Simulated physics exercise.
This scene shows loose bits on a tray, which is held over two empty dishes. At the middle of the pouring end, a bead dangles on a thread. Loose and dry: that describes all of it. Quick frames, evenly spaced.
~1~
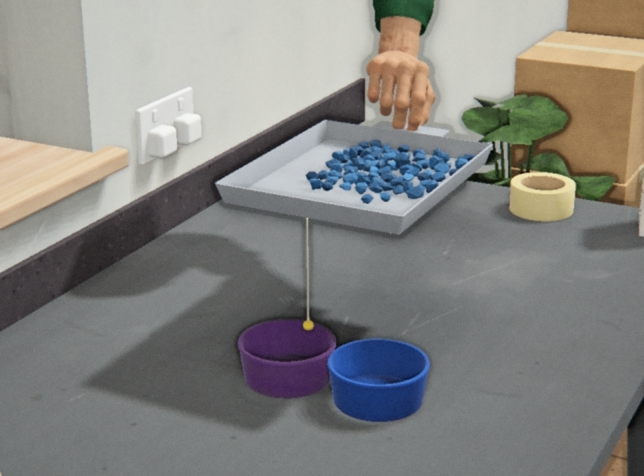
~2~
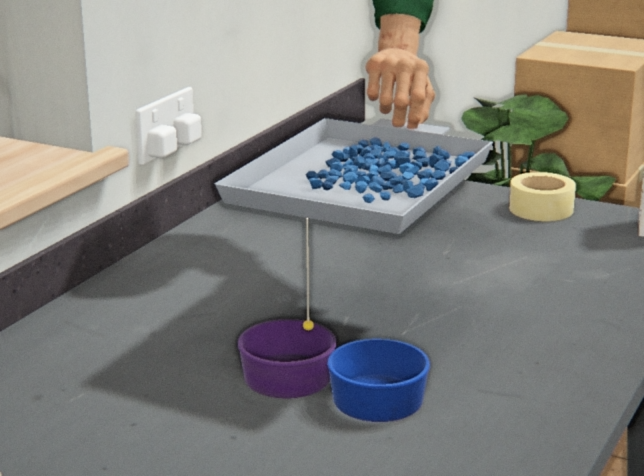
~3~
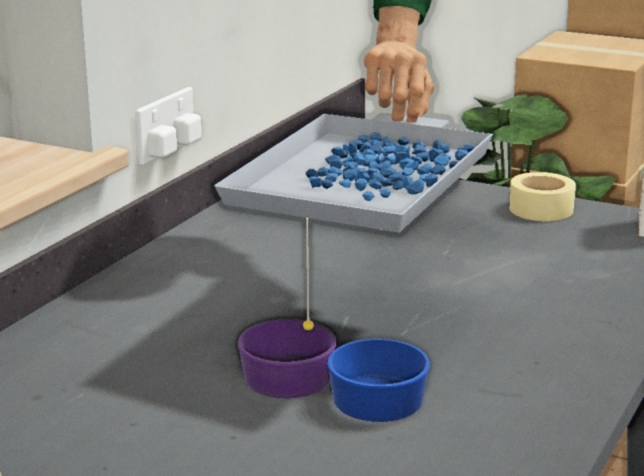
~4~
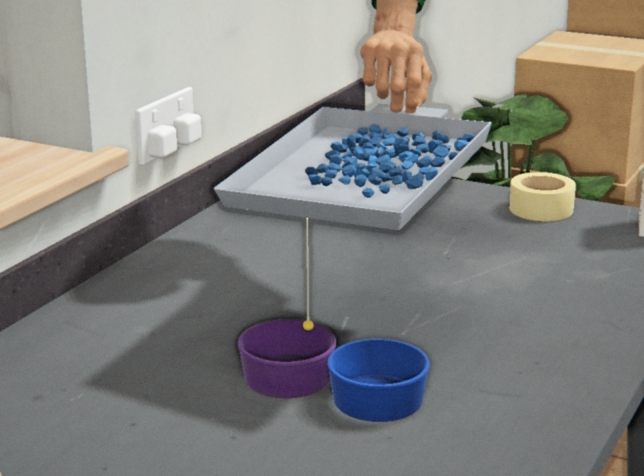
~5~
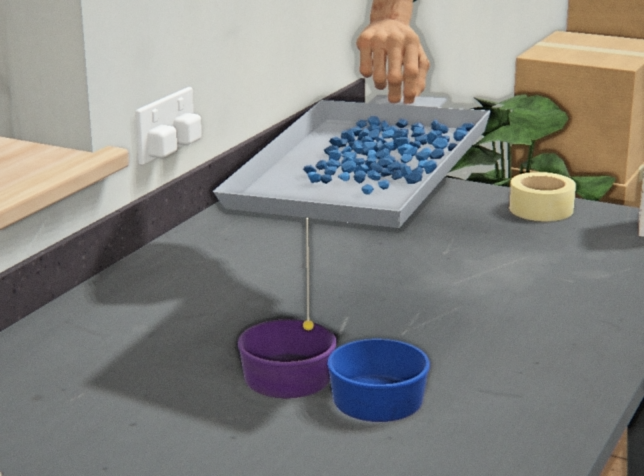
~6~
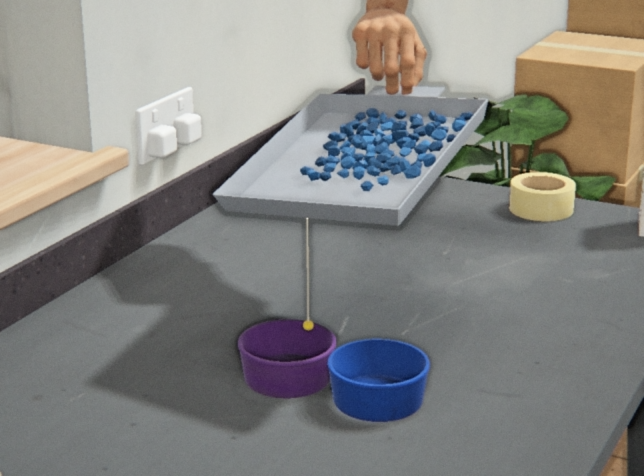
A hand at the back of a gray tray of small blue stones slowly tilted it slightly toward its left front corner, above a purple dish and a blue dish, while the stones barely shifted.
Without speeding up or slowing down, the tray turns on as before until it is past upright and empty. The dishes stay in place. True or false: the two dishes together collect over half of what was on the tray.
False, they collect less than half.
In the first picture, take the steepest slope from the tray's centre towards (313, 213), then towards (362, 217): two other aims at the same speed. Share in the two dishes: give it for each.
Lab note: Try one about 30 %, try two 90 %.
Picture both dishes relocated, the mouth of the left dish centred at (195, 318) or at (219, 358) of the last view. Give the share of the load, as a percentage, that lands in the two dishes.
Some 80 percent in the first case, 10 percent in the second.
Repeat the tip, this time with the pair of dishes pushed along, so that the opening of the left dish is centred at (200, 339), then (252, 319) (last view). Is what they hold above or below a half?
First try: A majority; second try: A majority.
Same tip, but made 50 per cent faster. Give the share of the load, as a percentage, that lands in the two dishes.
Around 10 percent.
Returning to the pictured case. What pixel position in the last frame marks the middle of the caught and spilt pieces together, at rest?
I'd mark it at roughly (208, 363).
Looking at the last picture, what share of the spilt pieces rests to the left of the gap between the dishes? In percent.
Looks to be around 100 per cent of the spill.
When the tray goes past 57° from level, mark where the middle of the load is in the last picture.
Somewhere about pixel (264, 194).
Shortly afterwards, tray tipped steeply; all but a few on the tray; only a few outside both; a little in the air.
Next, tray tipped right over; near a quarter on the tray; a little in the left dish; near a third outside both; near a quarter in the air.
Some moments later, tray tipped past a quarter turn; near a quarter in the left dish; the bulk outside both.
In the end, tray tipped past a quarter turn; none at all in the right dish; near a quarter in the left dish; the bulk outside both.
